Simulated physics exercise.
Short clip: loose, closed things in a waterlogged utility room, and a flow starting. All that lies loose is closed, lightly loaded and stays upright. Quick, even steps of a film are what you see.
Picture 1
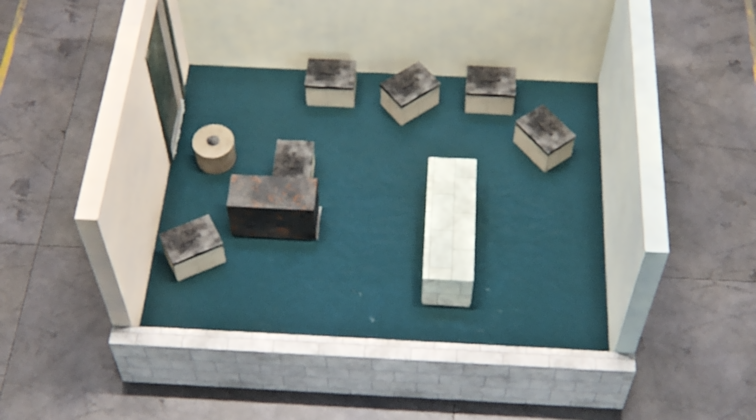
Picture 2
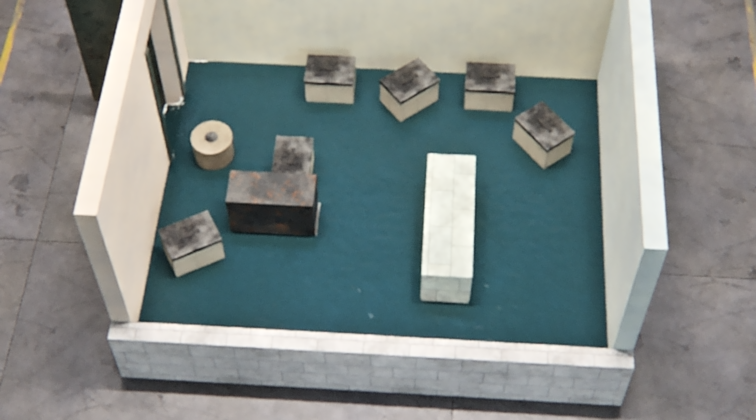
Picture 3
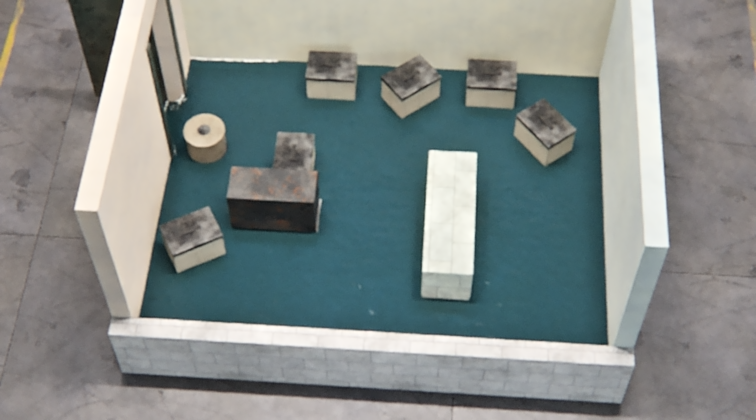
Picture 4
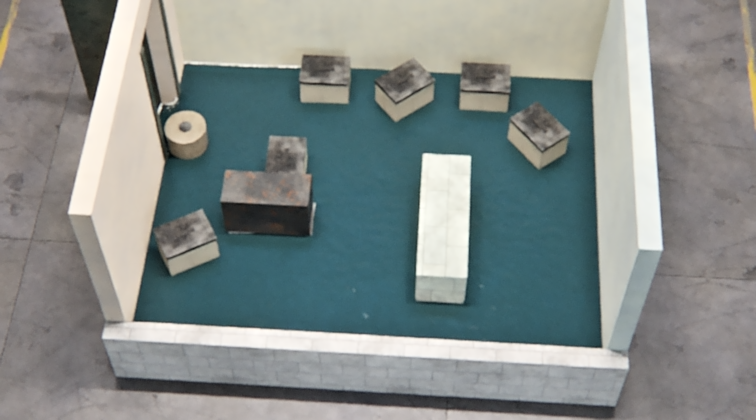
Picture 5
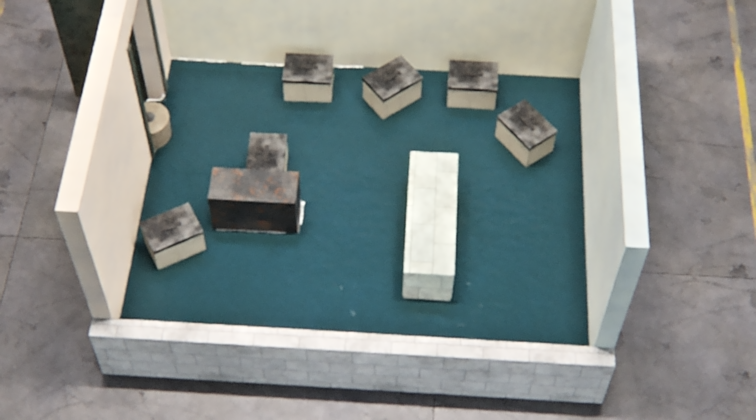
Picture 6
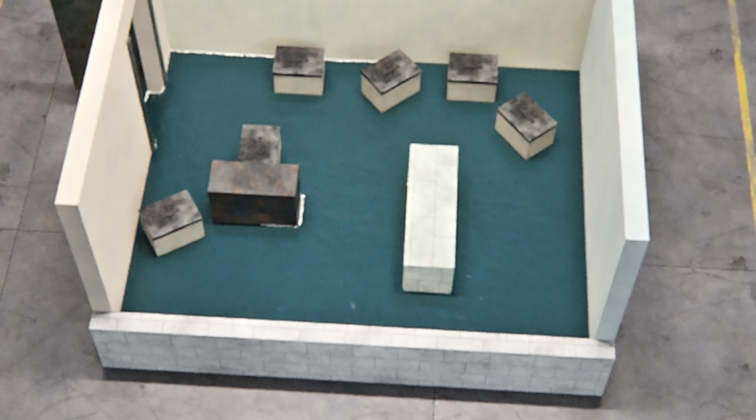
A roofless, cream-walled room with a flat teal surface inside is seen from high in front, on a grey floor. Dark-topped pale boxes sit along the back, right and lower left, with dark blocks left of centre, a long white block to the right and a tan cylinder by the left wall. A dark door swings outward at left, the cylinder drifts through the opening and out of sight, some boxes shift slightly, and the camera moves a little right.
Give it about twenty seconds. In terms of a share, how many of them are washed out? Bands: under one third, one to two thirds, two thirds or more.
Two thirds or more.
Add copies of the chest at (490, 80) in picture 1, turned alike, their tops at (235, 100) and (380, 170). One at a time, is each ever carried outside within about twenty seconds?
As listed: Carried outside, carried outside.
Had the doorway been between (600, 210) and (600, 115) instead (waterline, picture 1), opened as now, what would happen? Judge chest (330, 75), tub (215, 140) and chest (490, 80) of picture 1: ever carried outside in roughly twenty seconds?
One by one: Exits; held indoors; exits.
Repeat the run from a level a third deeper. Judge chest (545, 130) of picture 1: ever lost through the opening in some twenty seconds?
That object is never lost.
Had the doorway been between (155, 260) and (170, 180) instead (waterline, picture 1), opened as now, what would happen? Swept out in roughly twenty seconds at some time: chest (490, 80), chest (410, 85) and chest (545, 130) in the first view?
In the order given, it's remains behind, remains behind, remains behind.
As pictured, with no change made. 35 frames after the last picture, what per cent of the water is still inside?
I'd estimate some 62 percent of the water stays.
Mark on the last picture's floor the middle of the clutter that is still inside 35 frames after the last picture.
I'd put it at roughly (362, 99).
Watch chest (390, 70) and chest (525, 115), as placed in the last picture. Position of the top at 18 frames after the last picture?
They should end up near (279, 61) and (490, 104) respectively.
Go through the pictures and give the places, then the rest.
The first frame shows a chest at (293, 161) floats; a chest at (331, 73) floats; 0 of 7 have shifted.
The second frame shows a chest at (292, 157), afloat; a chest at (330, 69) floats; 0 of 7 have shifted.
The third frame shows a chest at (293, 153), afloat; a chest at (332, 65), afloat; 1 of 7 have shifted.
The fourth frame shows a chest at (286, 157) floats; a chest at (325, 69), afloat; 1 of 7 have shifted.
The fifth frame shows a chest at (266, 154) floats, close to its start; a chest at (308, 67) floats, close to its start; 4 of 7 have shifted.
The sixth frame shows a chest at (259, 146), afloat, close to its start; a chest at (299, 60), afloat, close to its start; 4 of 7 have shifted.
A moment on, 1 of 7 are out; 6 afloat.
Next, 4 of 7 are out; 3 afloat.
Later, 5 of 7 are out; 2 afloat.
In the end, 5 of 7 are out; 2 afloat.
